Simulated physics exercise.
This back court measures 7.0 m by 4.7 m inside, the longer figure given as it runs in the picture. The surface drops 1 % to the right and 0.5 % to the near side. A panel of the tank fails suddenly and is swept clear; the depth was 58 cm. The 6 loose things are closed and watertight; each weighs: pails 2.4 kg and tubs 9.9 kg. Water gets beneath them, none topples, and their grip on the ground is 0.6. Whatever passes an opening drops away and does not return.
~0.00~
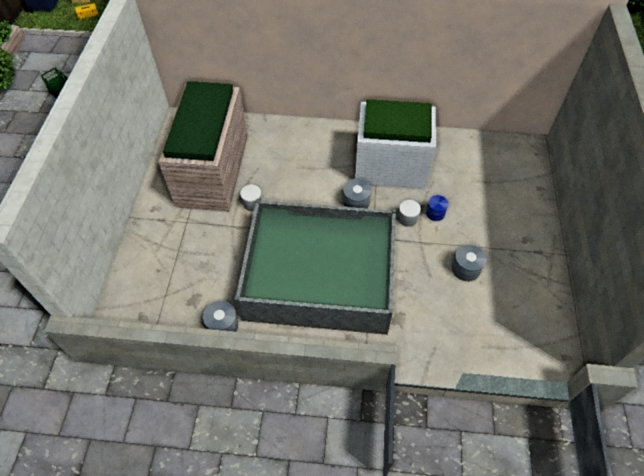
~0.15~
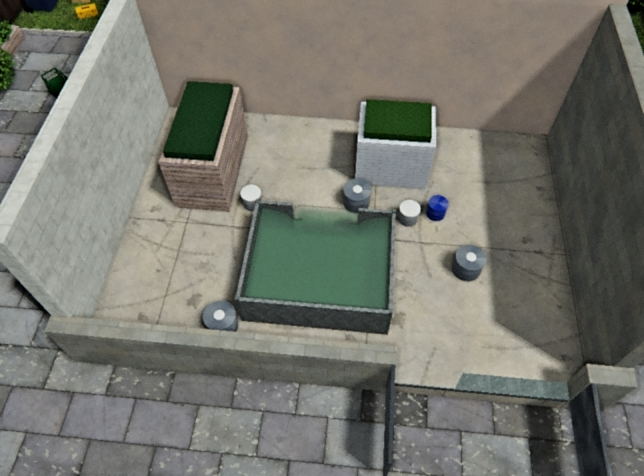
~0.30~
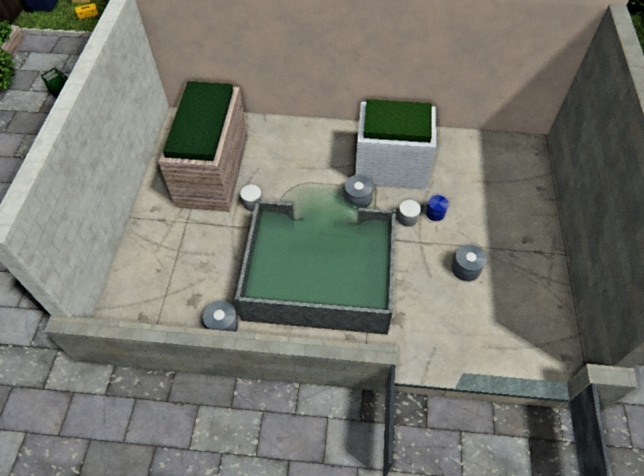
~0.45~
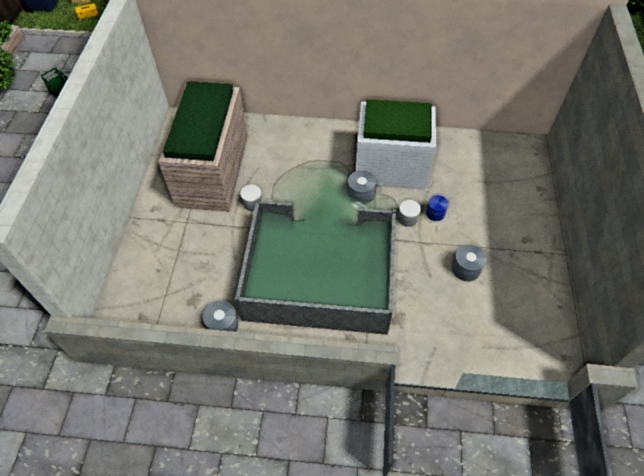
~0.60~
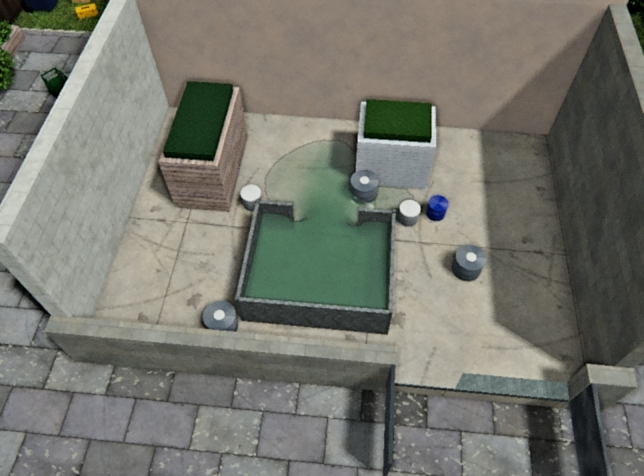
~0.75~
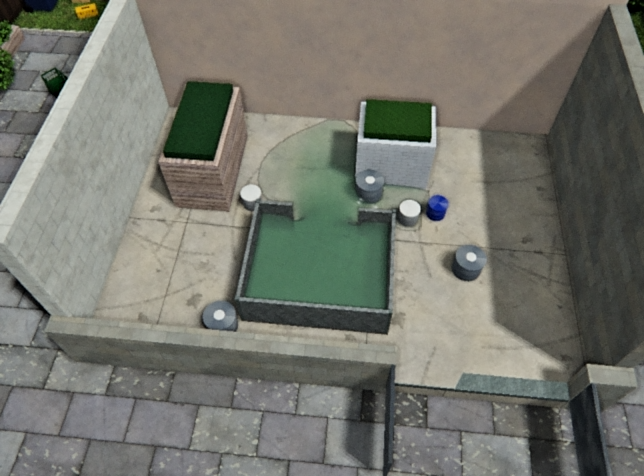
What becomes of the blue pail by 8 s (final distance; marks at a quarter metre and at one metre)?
Blue pail gets carried off.
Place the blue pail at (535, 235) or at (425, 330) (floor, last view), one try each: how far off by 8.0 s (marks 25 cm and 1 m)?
In turn: It ends far away; it stays put.
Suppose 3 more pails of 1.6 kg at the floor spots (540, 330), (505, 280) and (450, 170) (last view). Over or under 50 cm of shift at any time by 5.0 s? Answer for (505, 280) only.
It is short of it.
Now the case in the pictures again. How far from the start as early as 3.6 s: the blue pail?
About 200 cm.
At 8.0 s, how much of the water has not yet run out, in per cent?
Some 96 per cent remains.
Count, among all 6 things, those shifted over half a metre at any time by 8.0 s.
I count 5.
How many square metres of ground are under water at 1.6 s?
About 11.0 m2.
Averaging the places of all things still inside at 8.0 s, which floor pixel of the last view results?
At about (413, 285).
After 1.6 s the blue pail is near (468, 217), 0.5 m from its start, aground; 0 of 6 are out; 0 afloat.
After 3.6 s the blue pail is near (543, 258), 1.8 m from its start, aground; 0 of 6 are out; 0 afloat.
After 5.6 s the blue pail is near (526, 275), 1.7 m from its start, aground; 0 of 6 are out; 2 afloat.
After 8.0 s the blue pail is near (520, 343), 2.5 m from its start, afloat; 0 of 6 are out; 2 afloat.
